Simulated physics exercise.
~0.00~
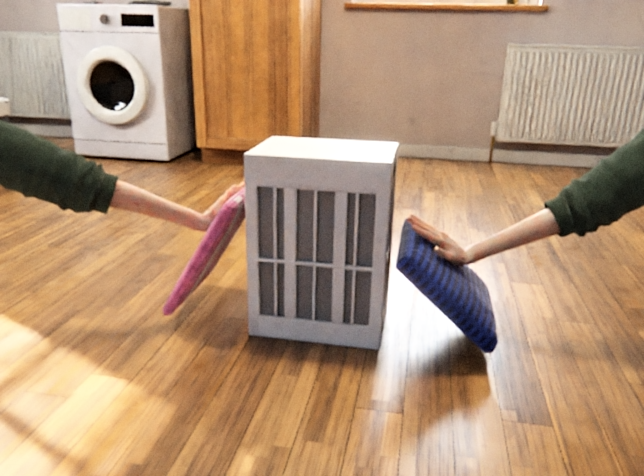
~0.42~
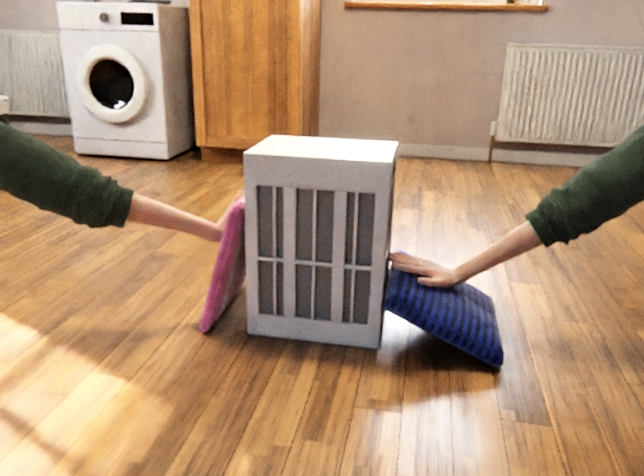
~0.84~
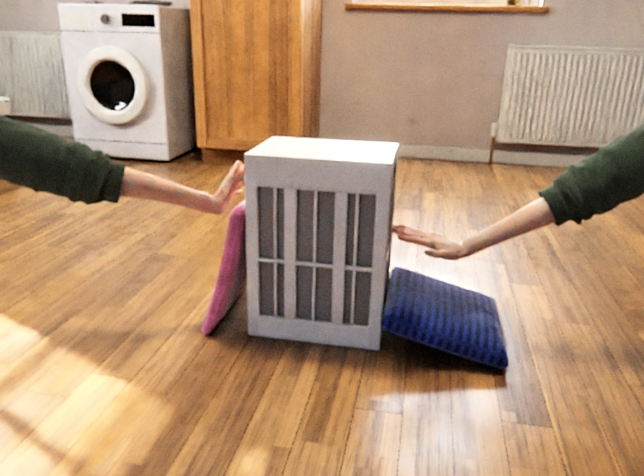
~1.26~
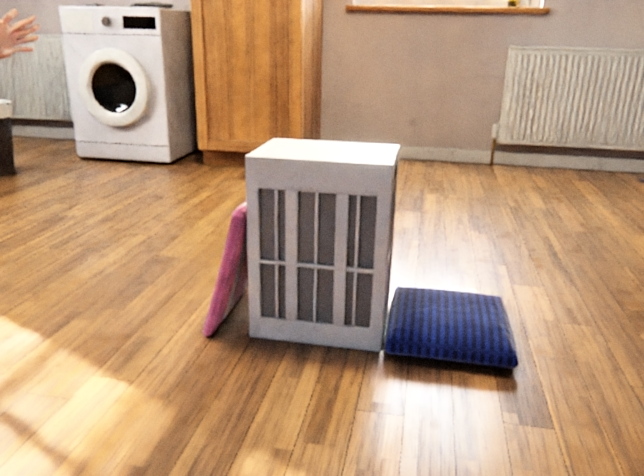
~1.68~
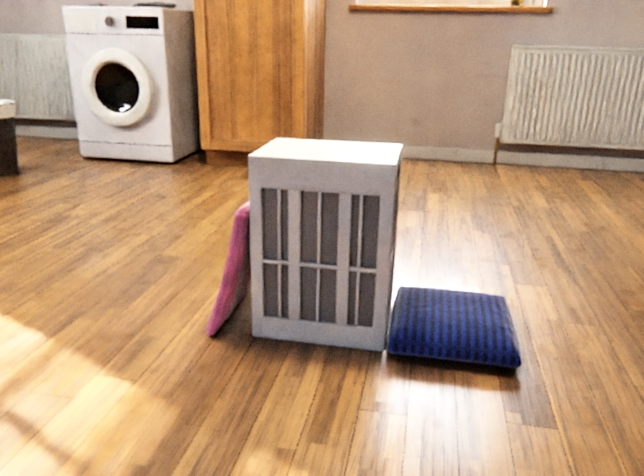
Two hands leaned a pink seat pad and a blue cushion against opposite sides of a white crate on a bare wooden floor, then let go. The blue cushion on the right slid down flat, while the pink pad on the left stayed propped up.
